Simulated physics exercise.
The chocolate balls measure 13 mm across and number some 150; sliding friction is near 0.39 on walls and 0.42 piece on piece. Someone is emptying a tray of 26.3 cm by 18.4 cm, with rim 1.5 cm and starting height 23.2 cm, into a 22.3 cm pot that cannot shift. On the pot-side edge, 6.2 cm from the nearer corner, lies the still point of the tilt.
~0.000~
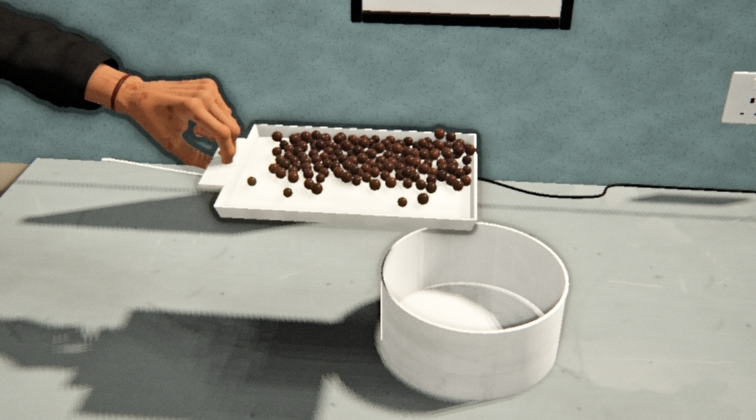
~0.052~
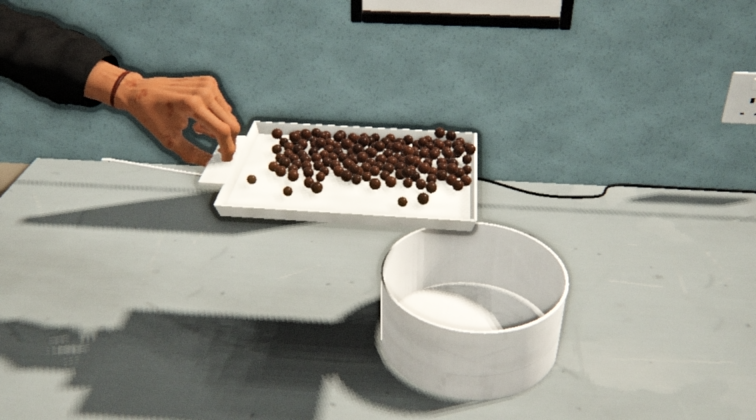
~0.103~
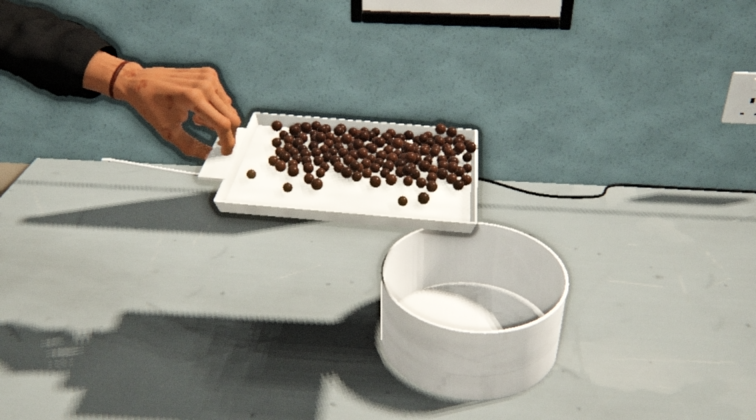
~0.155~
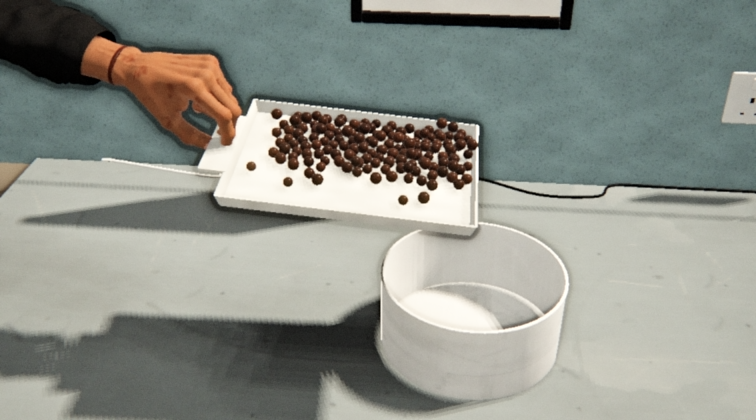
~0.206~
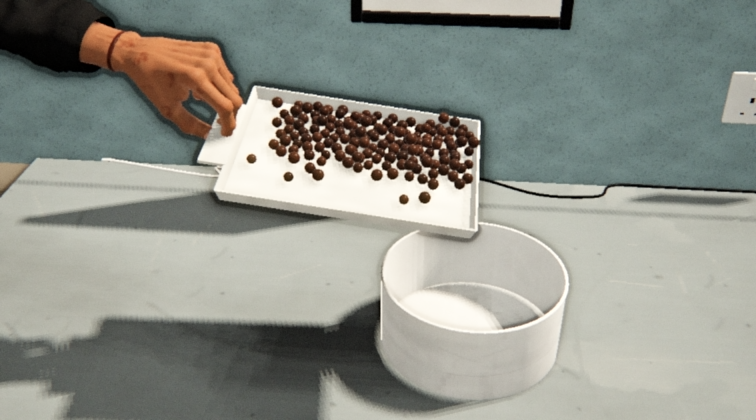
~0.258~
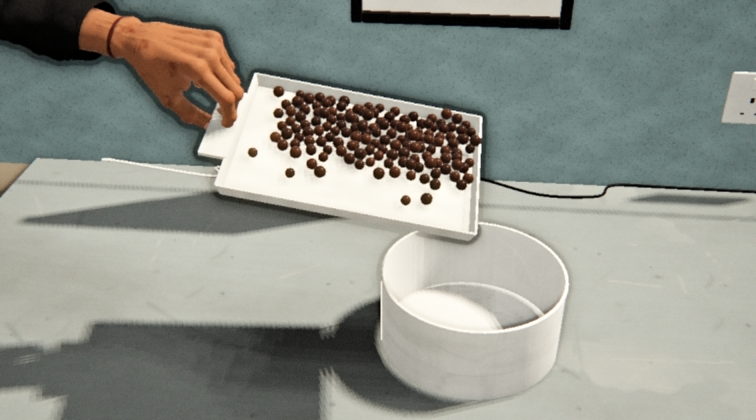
A hand held a white tray of small dark brown balls beside a round white pot on a gray table, then gradually tilted it, raising the left side while the balls stayed bunched together.
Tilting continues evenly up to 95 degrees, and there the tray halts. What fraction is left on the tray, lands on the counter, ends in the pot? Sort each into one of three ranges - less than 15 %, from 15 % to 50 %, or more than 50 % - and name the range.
Ranges: Left on the tray: Less than 15 %; counter: More than 50 %; pot: From 15 % to 50 %.
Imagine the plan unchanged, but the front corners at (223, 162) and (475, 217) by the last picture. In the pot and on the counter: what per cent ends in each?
You'd end with pot at 95 and counter at 5.
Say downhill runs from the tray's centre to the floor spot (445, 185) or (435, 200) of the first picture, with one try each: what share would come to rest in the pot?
The share comes to roughly 90 in a hundred, then roughly 70 in a hundred.
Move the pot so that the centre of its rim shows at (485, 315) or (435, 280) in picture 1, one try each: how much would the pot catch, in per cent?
That gives roughly 95 per cent and then 65 per cent.
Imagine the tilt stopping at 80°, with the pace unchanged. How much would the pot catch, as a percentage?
I'd say close to 30 percent.
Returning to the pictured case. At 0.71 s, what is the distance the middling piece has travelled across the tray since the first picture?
Roughly 10 cm.
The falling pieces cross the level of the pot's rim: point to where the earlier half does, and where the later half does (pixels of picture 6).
(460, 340) or so first, later (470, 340).
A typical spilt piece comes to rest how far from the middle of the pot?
I'd say around 24 centimetres.
Then, at 0.71 s, tilt 54 degrees; the tray holds 90 %, the pot 0 %.
After 1.01 s, tilt 79 degrees; the tray holds 60 %, the pot 5 %.
After 1.42 s, tilt 95 degrees; the tray holds 0 %, the pot 30 %.
By 2.2 s all is still; tray 0 %, counter 65 %, pot 35 %.
